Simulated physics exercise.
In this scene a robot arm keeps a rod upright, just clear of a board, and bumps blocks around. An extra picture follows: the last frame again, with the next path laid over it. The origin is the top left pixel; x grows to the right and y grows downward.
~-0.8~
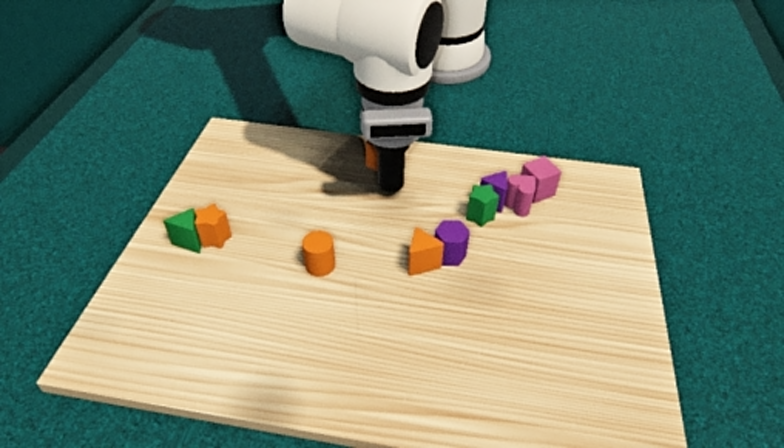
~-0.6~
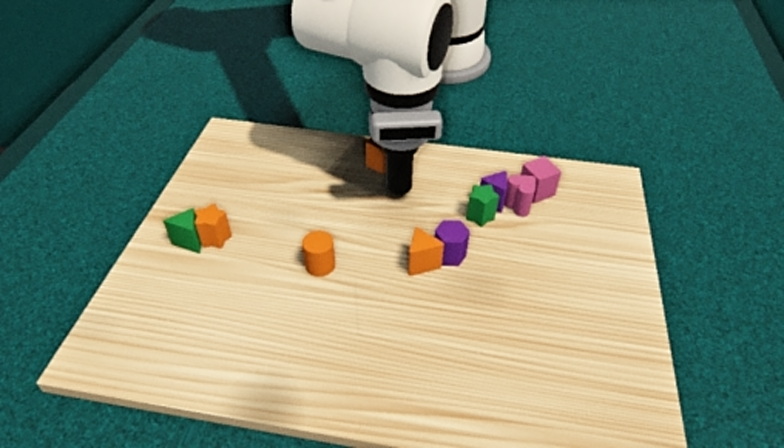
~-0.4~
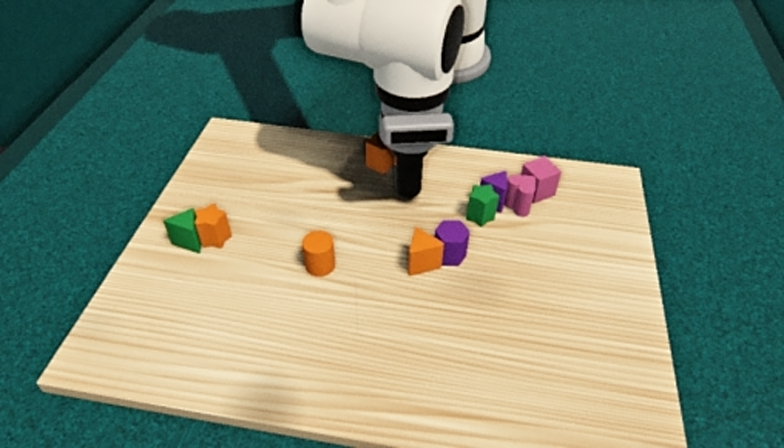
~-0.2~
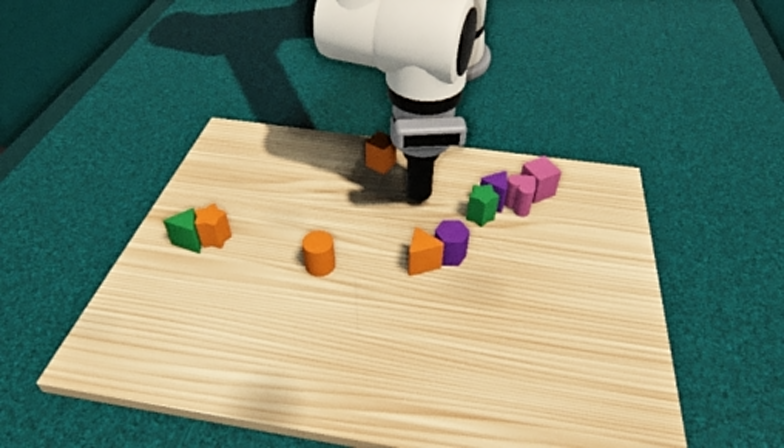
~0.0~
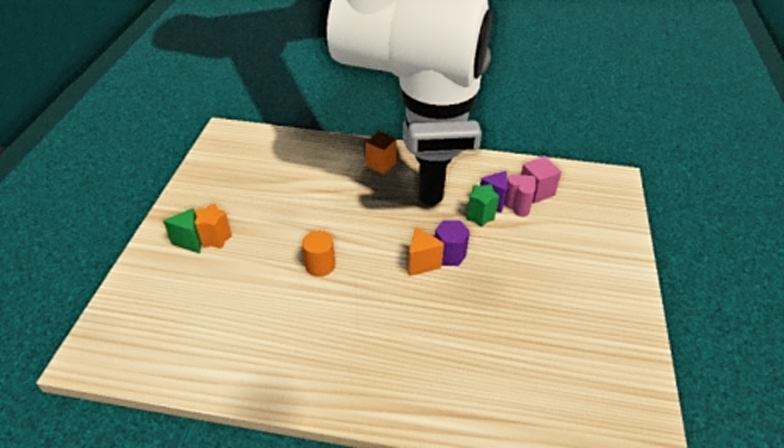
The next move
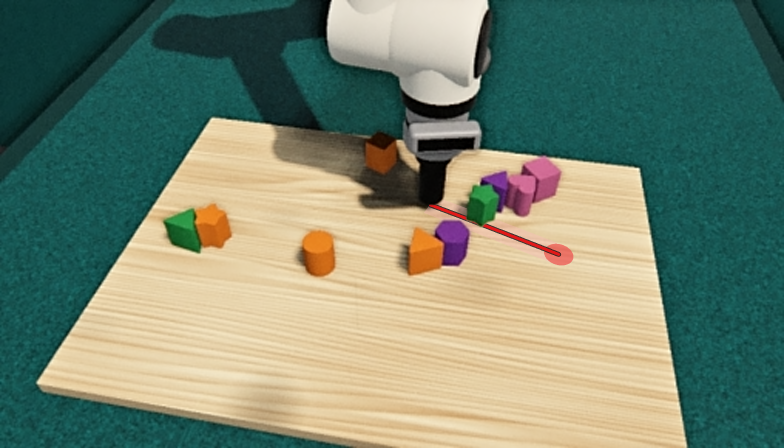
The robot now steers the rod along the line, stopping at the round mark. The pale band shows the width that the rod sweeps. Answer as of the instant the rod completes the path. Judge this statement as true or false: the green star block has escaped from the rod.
That claim is true.
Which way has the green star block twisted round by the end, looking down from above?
Looking down, my answer is that the green star block rotates anticlockwise.
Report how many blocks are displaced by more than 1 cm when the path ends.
Only one block.
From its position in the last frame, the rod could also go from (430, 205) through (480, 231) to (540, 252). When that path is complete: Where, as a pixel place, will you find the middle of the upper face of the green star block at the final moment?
I'd guess (508, 197).
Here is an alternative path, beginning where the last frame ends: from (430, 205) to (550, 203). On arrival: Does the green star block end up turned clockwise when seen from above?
I'd say yes.
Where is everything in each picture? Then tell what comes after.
In the first frame, rod's lower end at (391, 185); green star block at (484, 193); purple triangular piece at (498, 179).
In the second frame, rod at (399, 187); blocks still.
In the third frame, rod at (408, 190); blocks still.
In the fourth frame, rod at (419, 194); blocks still.
In the fifth frame, rod at (431, 197); green star block at (484, 193); purple triangular piece at (498, 179).
Drawn move, from (430, 205) directly to (559, 254).
What follows on the original path. One third of the way, rod at (472, 213); green star block at (500, 197), turned 15° anticlockwise.
Two thirds of the way, rod at (516, 230); green star block at (541, 205), turned 45° anticlockwise.
At the end, rod at (561, 247); green star block at (552, 205), turned 85° anticlockwise; purple triangular piece still.
